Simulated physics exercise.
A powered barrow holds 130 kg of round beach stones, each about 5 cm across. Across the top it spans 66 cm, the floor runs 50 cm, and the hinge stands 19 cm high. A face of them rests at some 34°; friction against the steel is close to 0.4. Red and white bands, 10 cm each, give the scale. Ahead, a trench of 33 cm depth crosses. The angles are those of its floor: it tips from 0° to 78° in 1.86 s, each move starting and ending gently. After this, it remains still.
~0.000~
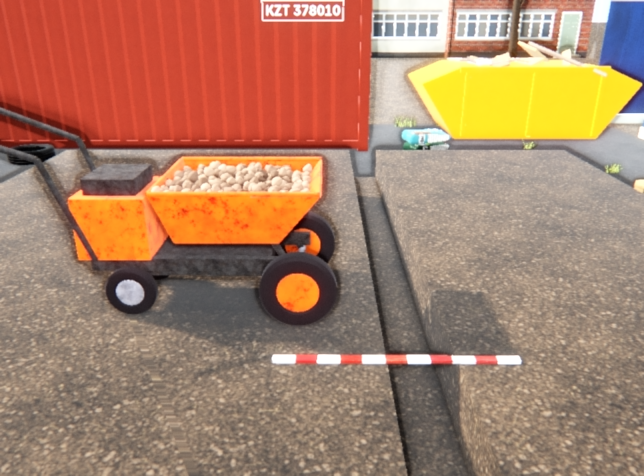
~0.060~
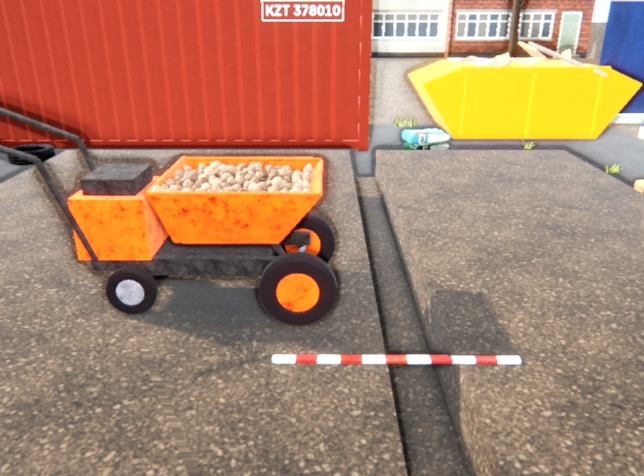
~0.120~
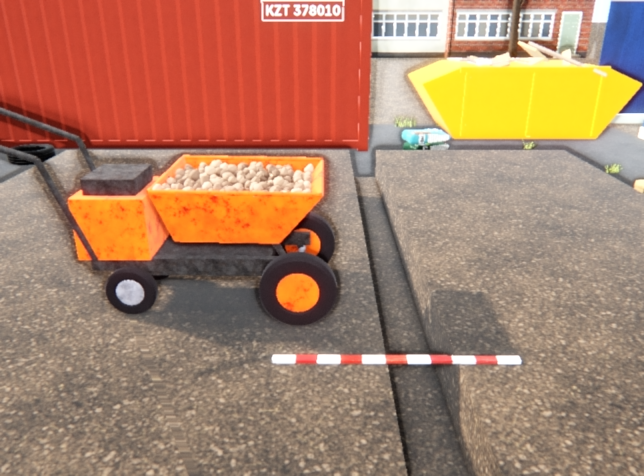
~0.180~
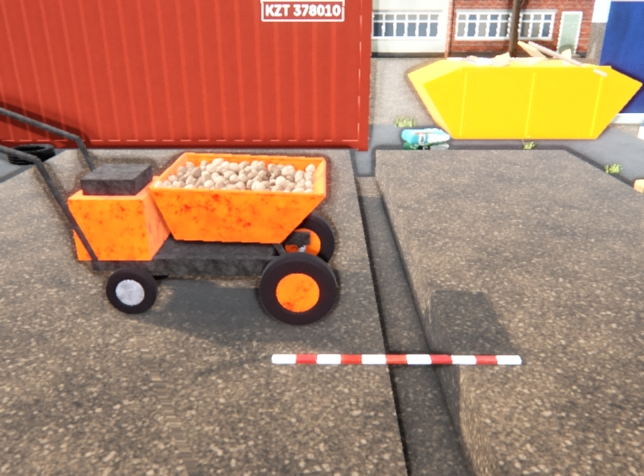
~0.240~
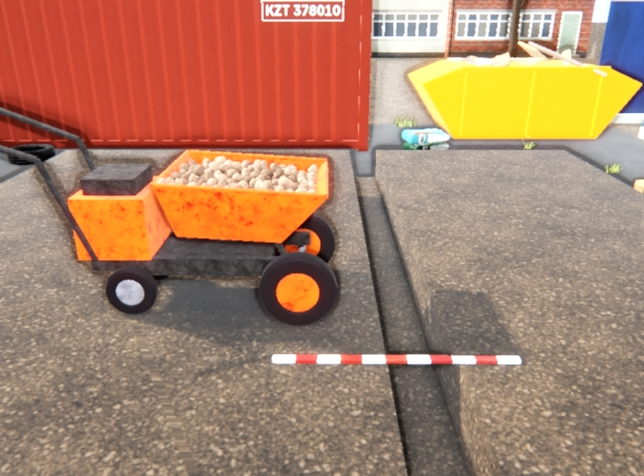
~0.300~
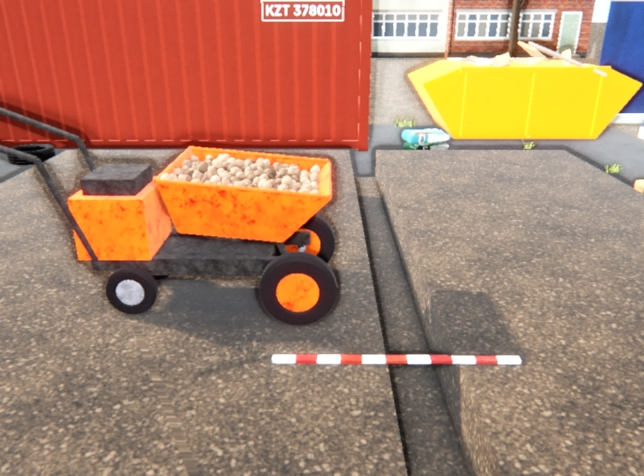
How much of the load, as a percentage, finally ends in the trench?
I would put it at about 58 per cent.
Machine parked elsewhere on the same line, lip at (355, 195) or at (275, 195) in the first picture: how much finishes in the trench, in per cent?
20 % and 100 %.
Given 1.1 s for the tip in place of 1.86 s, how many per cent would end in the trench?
That would give about 50 percent.
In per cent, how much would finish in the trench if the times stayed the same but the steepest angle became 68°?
Then about 60 per cent.
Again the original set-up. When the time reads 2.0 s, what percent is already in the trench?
Some 45 per cent.
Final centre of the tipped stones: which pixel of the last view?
Around (426, 326).
After 1.4 s the floor is at 66°; 91 % in the tray, 9 % in the trench; the foremost stones are at (437, 293).
After 2.0 s the floor is at 78°; 16 % in the tray, 45 % in the trench, 39 % past the trench; the foremost stones are at (570, 292).
After 2.3 s the floor is at 78°; 2 % in the tray, 56 % in the trench, 42 % past the trench; the foremost stones are at (607, 289).
After 4.3 s the floor is at 78°; 0 % in the tray, 58 % in the trench, 42 % past the trench; the foremost stones are at (616, 288).
